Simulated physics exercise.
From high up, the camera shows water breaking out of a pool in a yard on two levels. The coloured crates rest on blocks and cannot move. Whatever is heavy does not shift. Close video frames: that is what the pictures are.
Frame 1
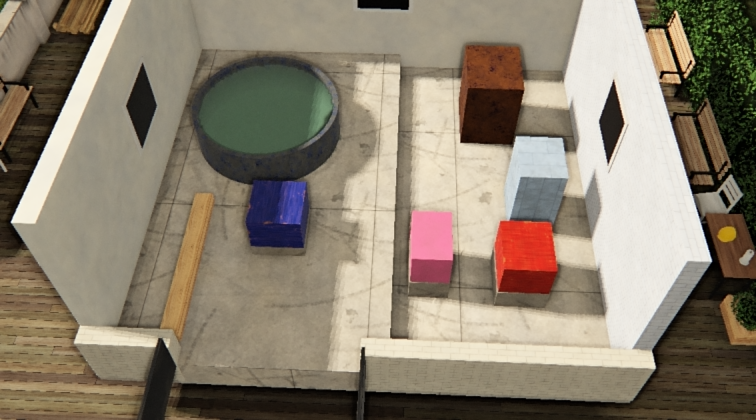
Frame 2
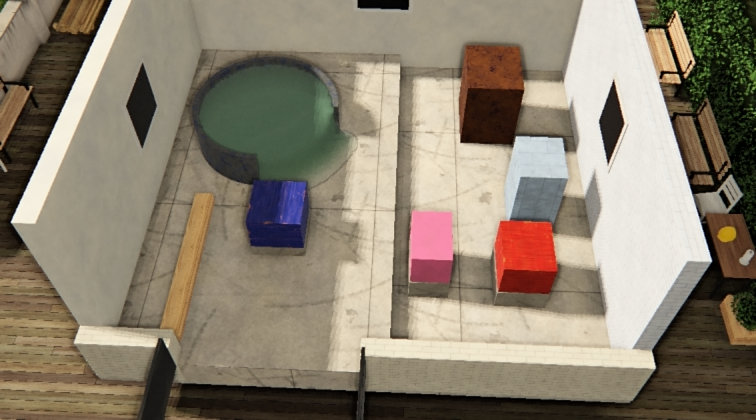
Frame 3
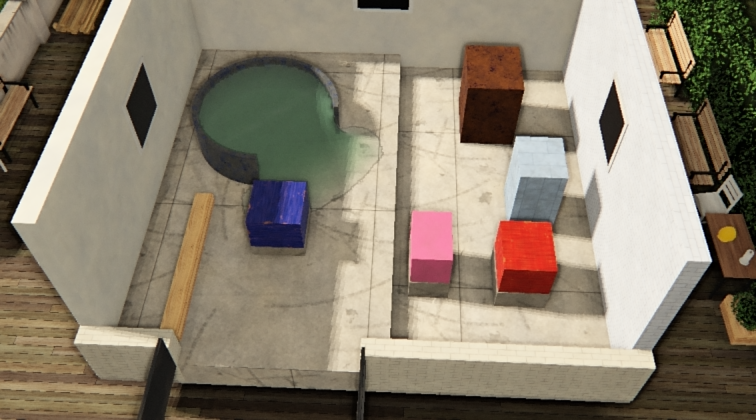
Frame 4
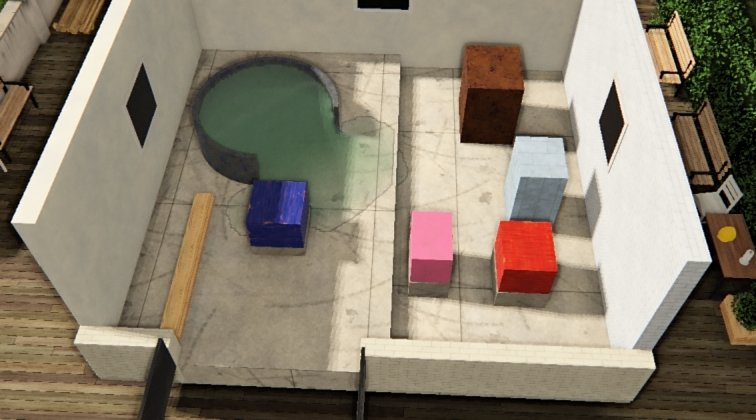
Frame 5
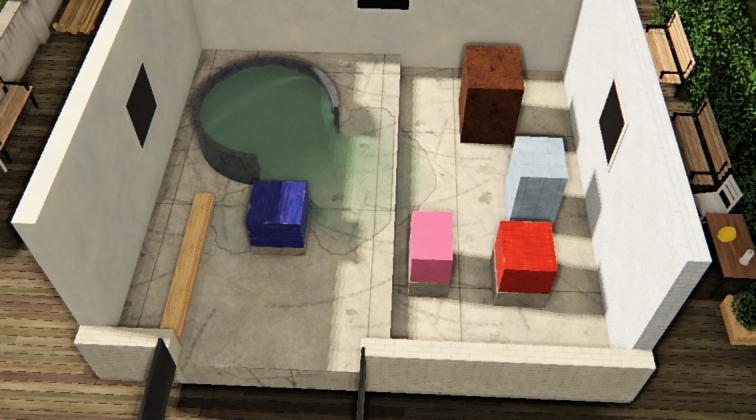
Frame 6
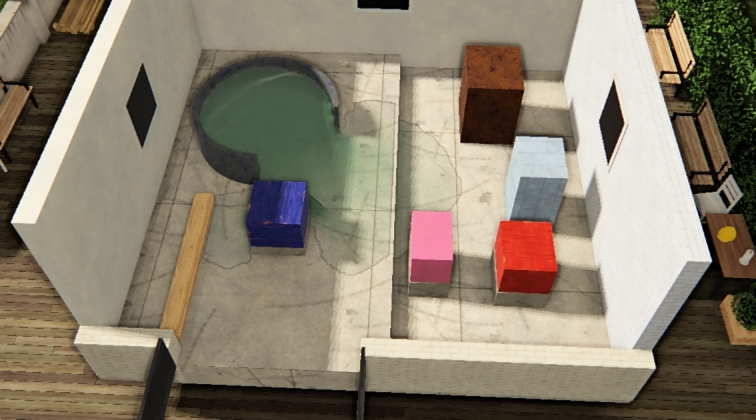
In the video, a round tank of green water stands whole in a walled yard, then its front right side opens and water spreads thinly across the floor, around the blue block and rightward toward the pink block.
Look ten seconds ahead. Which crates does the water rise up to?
One by one: The blue crate will not stay dry. The pink crate will come through untouched. The red crate will come through untouched.
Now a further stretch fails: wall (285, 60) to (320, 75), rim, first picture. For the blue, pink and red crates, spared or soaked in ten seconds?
The blue crate is not reached; the pink crate is not reached; the red crate is not reached.
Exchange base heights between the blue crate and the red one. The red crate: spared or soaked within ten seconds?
The red crate gets flooded.
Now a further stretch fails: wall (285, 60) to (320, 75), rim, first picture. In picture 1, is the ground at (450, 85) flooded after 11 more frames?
At that spot: Swamped.
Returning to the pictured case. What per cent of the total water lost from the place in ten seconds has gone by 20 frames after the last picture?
I'd put it near 30 in a hundred.
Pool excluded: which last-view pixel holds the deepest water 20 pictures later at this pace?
That would be (591, 373).
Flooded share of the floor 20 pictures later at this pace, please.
By my count, 60 percent.
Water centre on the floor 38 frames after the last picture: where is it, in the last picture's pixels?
Roughly at (419, 206).
A moment on, water covers 30 % of the floor; the blue crate water round its plinth, the pink crate water round its plinth, the red crate water round its plinth.
Next, water covers 50 % of the floor; the blue crate water round its plinth, the pink crate water round its plinth, the red crate water round its plinth.
Then, water covers 60 % of the floor; the blue crate water round its plinth, the pink crate water round its plinth, the red crate water round its plinth.
Later, water covers 75 % of the floor; the blue crate water round its plinth, the pink crate water round its plinth, the red crate water round its plinth.
In the end, water covers 75 % of the floor; the blue crate was topped, the pink crate stayed above the water, the red crate stayed above the water.
